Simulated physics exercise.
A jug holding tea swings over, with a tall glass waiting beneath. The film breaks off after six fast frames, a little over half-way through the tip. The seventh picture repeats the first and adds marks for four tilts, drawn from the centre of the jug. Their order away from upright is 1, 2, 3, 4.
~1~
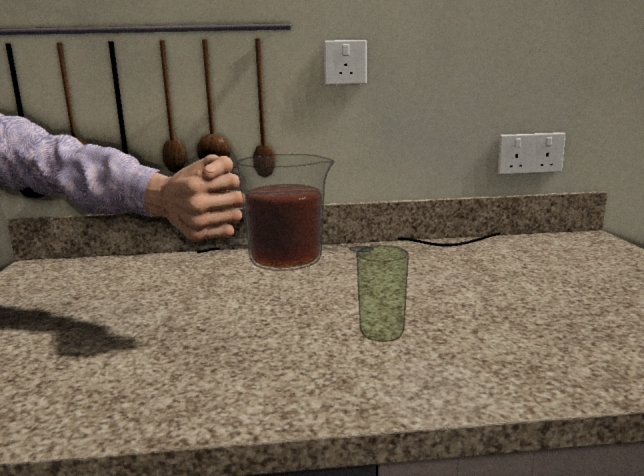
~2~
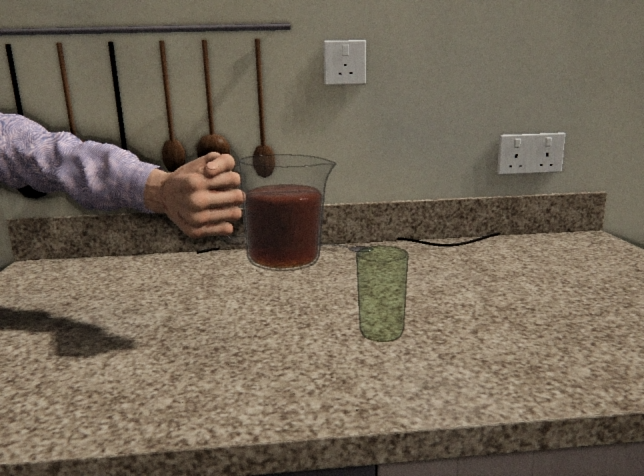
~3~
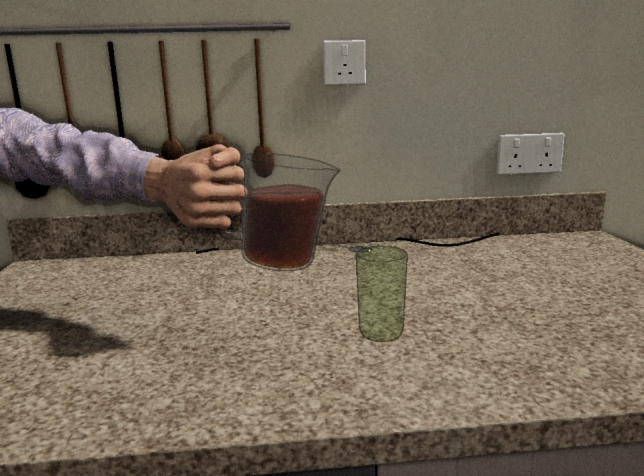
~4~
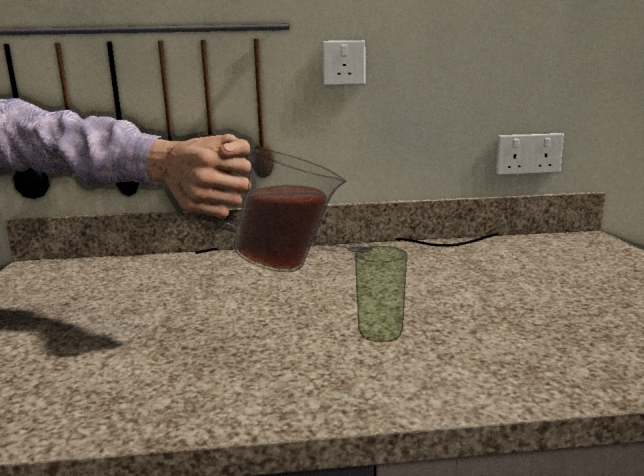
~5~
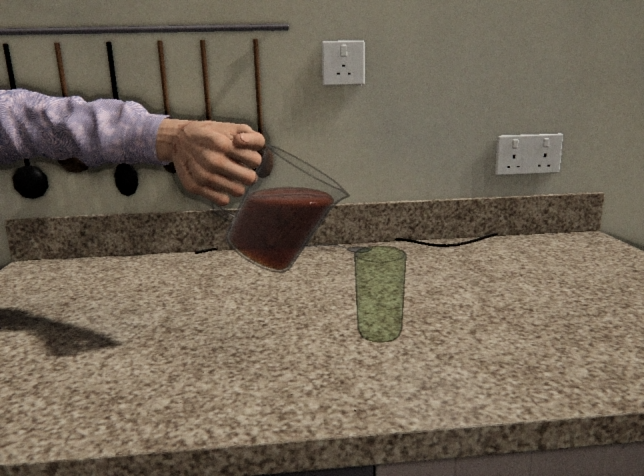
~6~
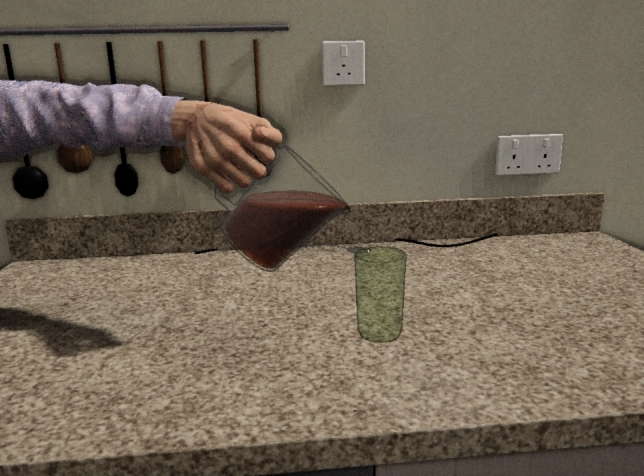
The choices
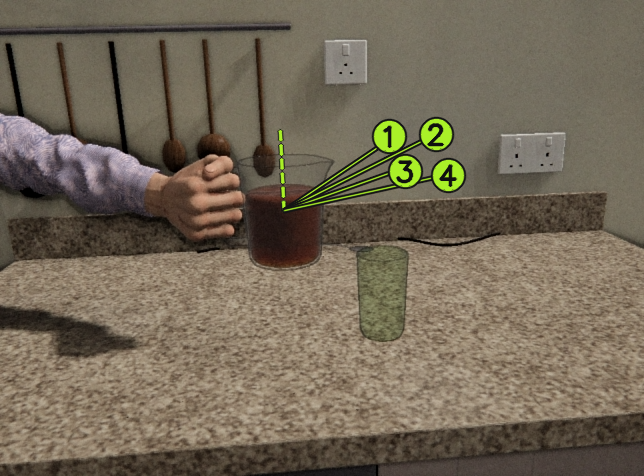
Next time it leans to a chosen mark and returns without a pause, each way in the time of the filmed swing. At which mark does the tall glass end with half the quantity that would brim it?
Line 1.
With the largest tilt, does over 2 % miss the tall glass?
Yes, it does.
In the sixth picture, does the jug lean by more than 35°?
Yes, it does.
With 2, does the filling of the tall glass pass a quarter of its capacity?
Yes, it does.
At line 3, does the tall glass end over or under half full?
Over half.
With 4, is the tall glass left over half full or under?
Over half.
On the marked copy, 1 at (376, 148); 2 at (421, 141); 3 at (388, 173); 4 at (431, 178).
Choosing 1, the tall glass ends with about 48 % of what it can hold.
Choosing 2, the tall glass ends with about 76 % of what it can hold.
Choosing 3, the tall glass ends with about 91 % of what it can hold; 7 % of the tea is spilt.
Choosing 4, the tall glass ends with about 93 % of what it can hold; 20 % of the tea is spilt.
